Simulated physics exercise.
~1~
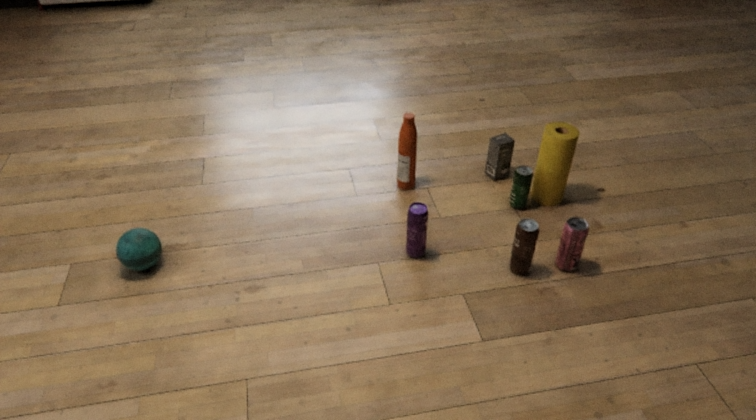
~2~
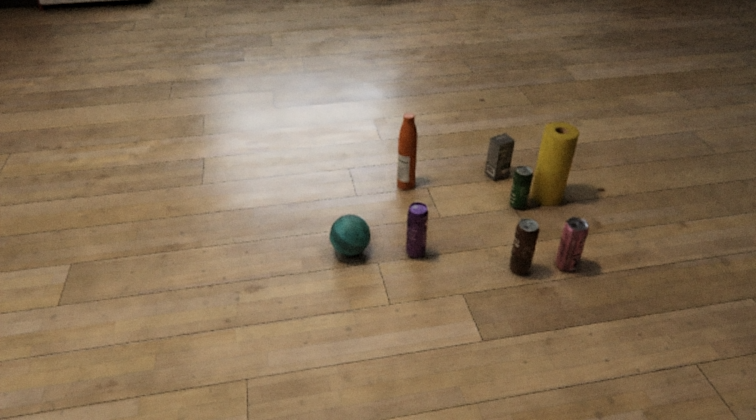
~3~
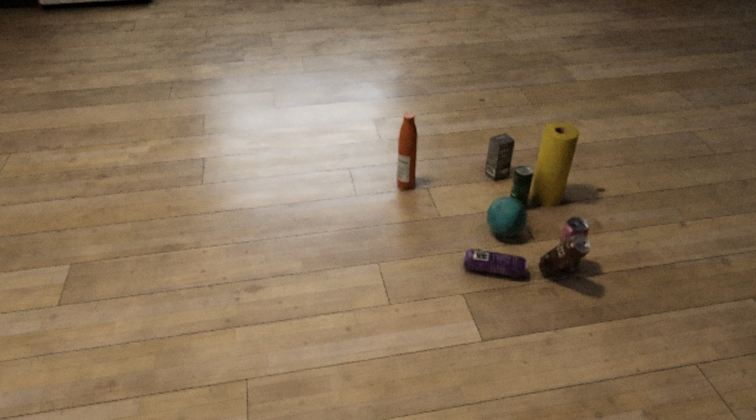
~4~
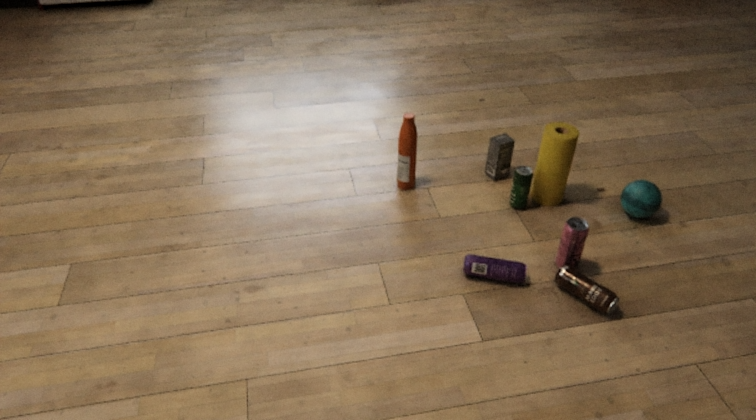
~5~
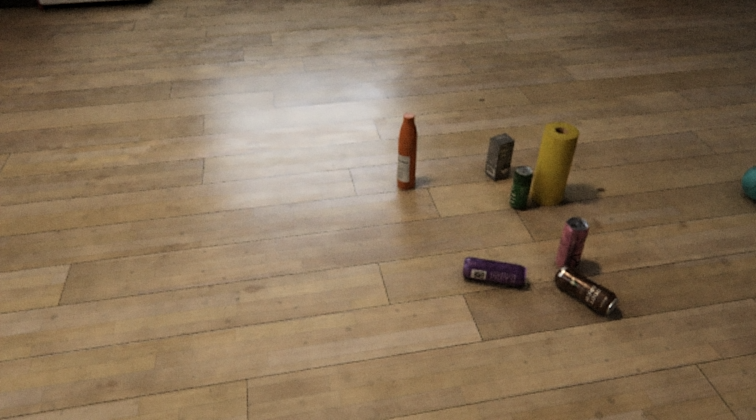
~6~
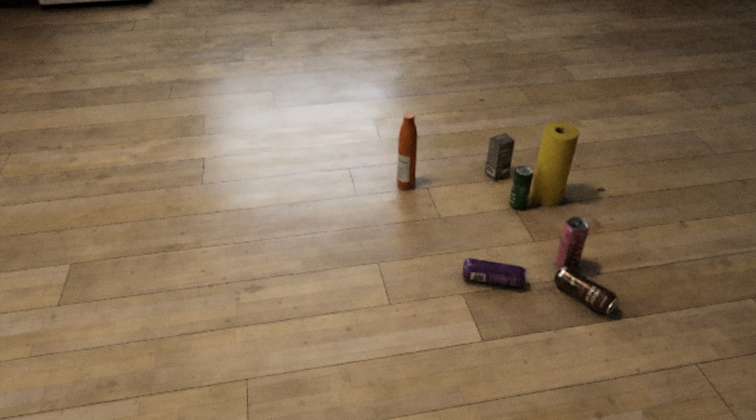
A turquoise ball rolls rightward across a wooden floor, knocking over a purple can and then a brown can before leaving view on the right, while the pink can, green can, yellow roll, grey carton and orange bottle remain standing.
